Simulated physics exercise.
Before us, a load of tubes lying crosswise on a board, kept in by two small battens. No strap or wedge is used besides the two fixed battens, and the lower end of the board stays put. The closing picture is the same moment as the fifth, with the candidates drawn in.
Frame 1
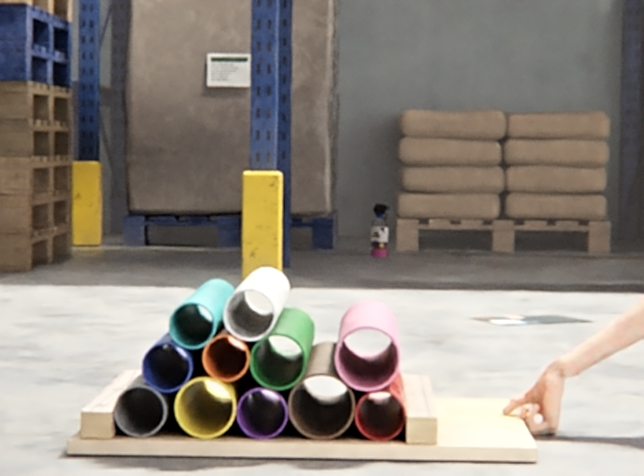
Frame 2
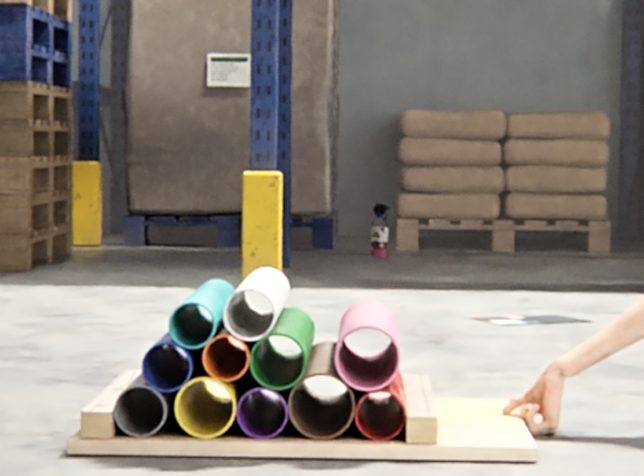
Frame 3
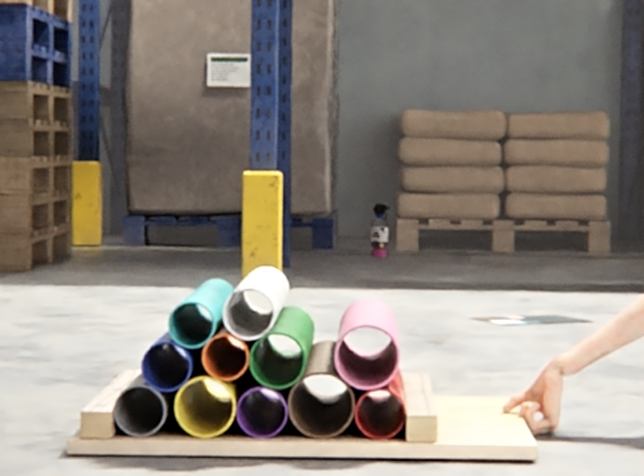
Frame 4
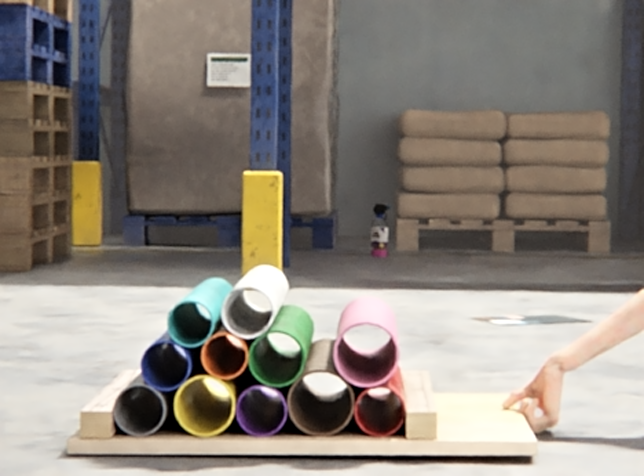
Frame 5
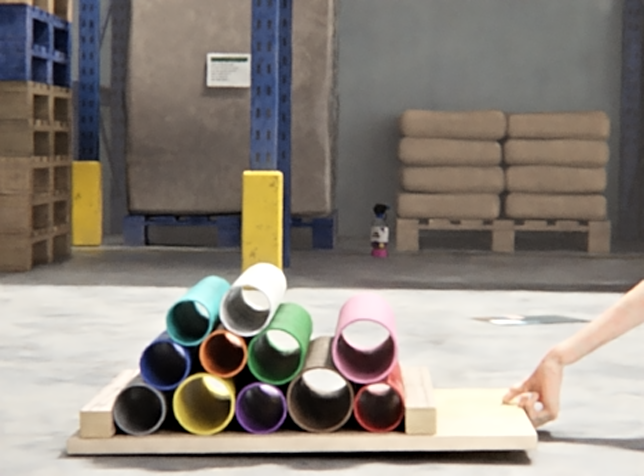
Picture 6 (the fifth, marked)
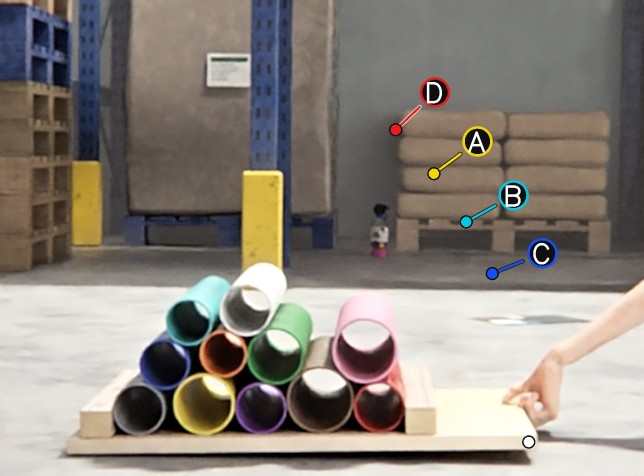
A hand grips the board's right end and slightly raises it beneath the stacked colourful tubes.
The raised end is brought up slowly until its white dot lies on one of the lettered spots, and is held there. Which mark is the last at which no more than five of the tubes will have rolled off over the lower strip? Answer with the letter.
A is the limit.
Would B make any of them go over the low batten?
Yes, at B.
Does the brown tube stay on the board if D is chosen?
The brown tube: Yes.
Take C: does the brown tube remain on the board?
Yes.
On the copy, A at (434, 174); B at (466, 222); C at (492, 274); D at (396, 130); the white dot at (529, 442).
On A. First, board at 20°.
Then, board at 37°.
Finally, board at 37°, five over the low batten.
By contrast, B five over the low batten; C five over the low batten; D six over the low batten.
